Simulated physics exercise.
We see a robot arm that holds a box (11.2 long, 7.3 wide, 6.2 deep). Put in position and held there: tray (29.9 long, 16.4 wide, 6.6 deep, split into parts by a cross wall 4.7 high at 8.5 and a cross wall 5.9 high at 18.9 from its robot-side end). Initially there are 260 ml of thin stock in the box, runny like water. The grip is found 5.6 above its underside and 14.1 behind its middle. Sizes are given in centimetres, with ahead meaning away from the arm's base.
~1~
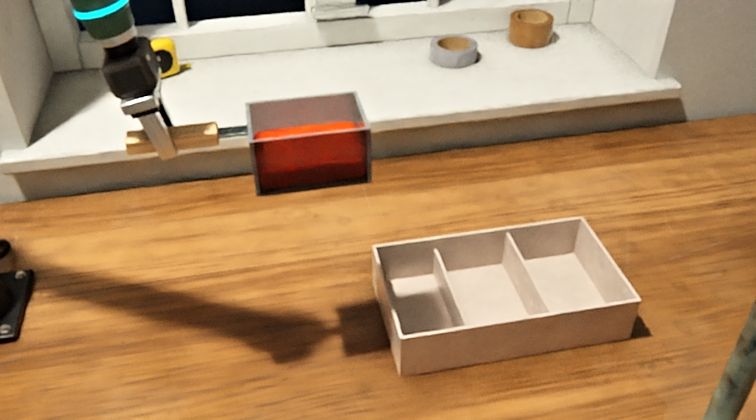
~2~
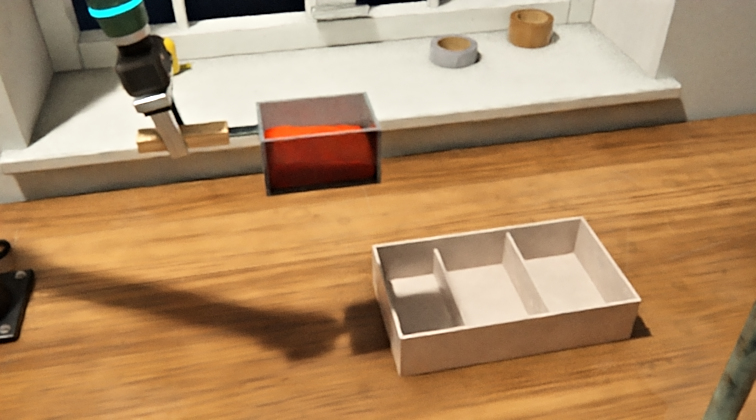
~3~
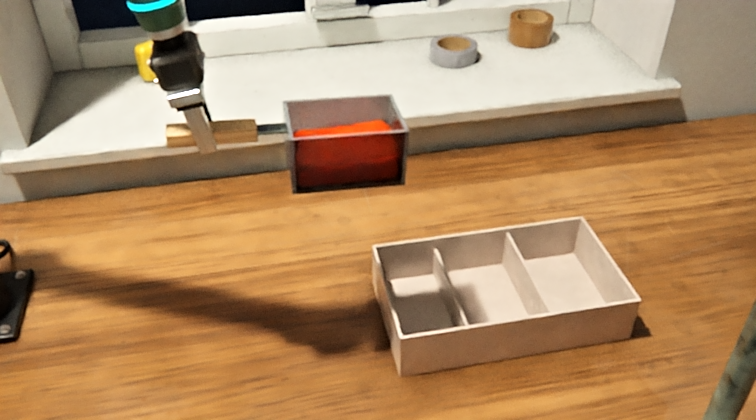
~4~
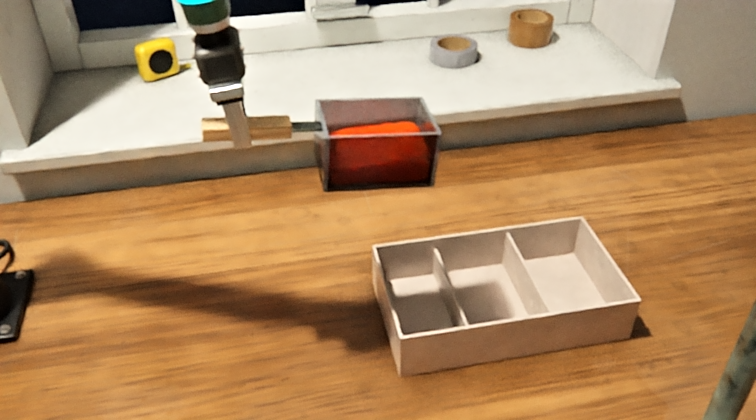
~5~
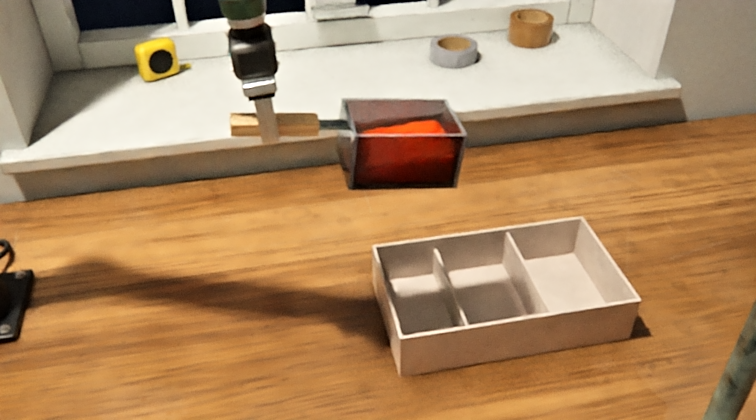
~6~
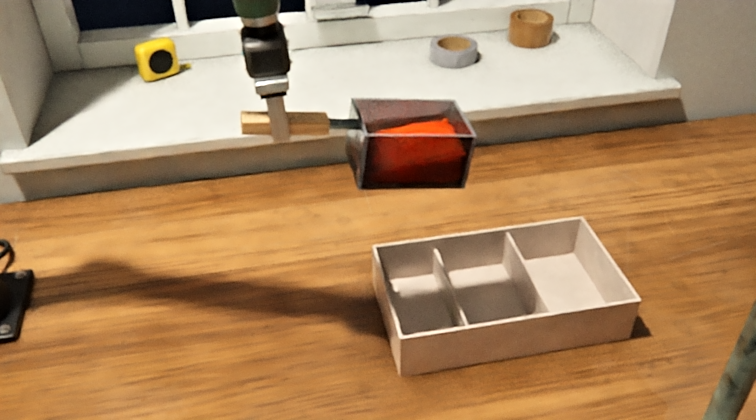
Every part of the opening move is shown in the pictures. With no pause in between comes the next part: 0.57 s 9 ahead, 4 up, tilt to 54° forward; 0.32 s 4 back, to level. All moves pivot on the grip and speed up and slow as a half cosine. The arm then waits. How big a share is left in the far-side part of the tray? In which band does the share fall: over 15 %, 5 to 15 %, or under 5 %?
It falls under 5 %.
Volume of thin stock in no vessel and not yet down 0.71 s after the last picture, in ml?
Amount outside the vessels: Near 10 ml.
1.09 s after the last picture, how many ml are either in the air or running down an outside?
0 ml.
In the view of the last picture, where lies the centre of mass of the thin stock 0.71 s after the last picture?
It's centred near (470, 213).
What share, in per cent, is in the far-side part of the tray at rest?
Some 1 per cent.
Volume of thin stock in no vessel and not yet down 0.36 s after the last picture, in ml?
It comes to close to 0 ml.
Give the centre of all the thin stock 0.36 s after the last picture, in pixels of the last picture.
Near pixel (442, 181).
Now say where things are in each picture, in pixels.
In the first frame, box floor at (310, 165), level; upper third of the thin stock around (307, 145), from x 255 to 365, top at y 125; 255 ml in the box.
In the second frame, box floor at (319, 165), level; upper third of the thin stock around (305, 145), from x 265 to 375, top at y 125.
In the third frame, box floor at (343, 165), tilted 3° forward; upper third of the thin stock around (346, 144), from x 290 to 400, top at y 120.
In the fourth frame, box floor at (372, 165), tilted 5° forward; upper third of the thin stock around (375, 144), from x 320 to 430, top at y 125.
In the fifth frame, box floor at (395, 165), tilted 7° forward; upper third of the thin stock around (405, 144), from x 345 to 455, top at y 120.
In the sixth frame, box floor at (404, 165), tilted 8° forward; upper third of the thin stock around (419, 143), from x 355 to 465, top at y 120; 255 ml in the box.
Then, 0.36 s later, tilted 40° forward, liquid up to 26 above the table; 255 ml in the box.
Then, 0.71 s later, tilted 32° forward, liquid up to 27 above the table; 165 ml in the box, 80 ml in the middle part, 10 ml in the air or running down outside.
Then, 1.09 s later, level, liquid up to 39 above the table; 165 ml in the box, 75 ml in the middle part, 10 ml on the table or floor, 5 ml in the robot-side part.
Then, 1.89 s later, level, liquid up to 34 above the table; 160 ml in the box, 75 ml in the middle part, 10 ml on the table or floor, 5 ml in the robot-side part.
At rest, 160 ml in the box, 75 ml in the middle part, 10 ml on the table or floor, 5 ml in the robot-side part. That is 1 % in the far-side part of the tray.
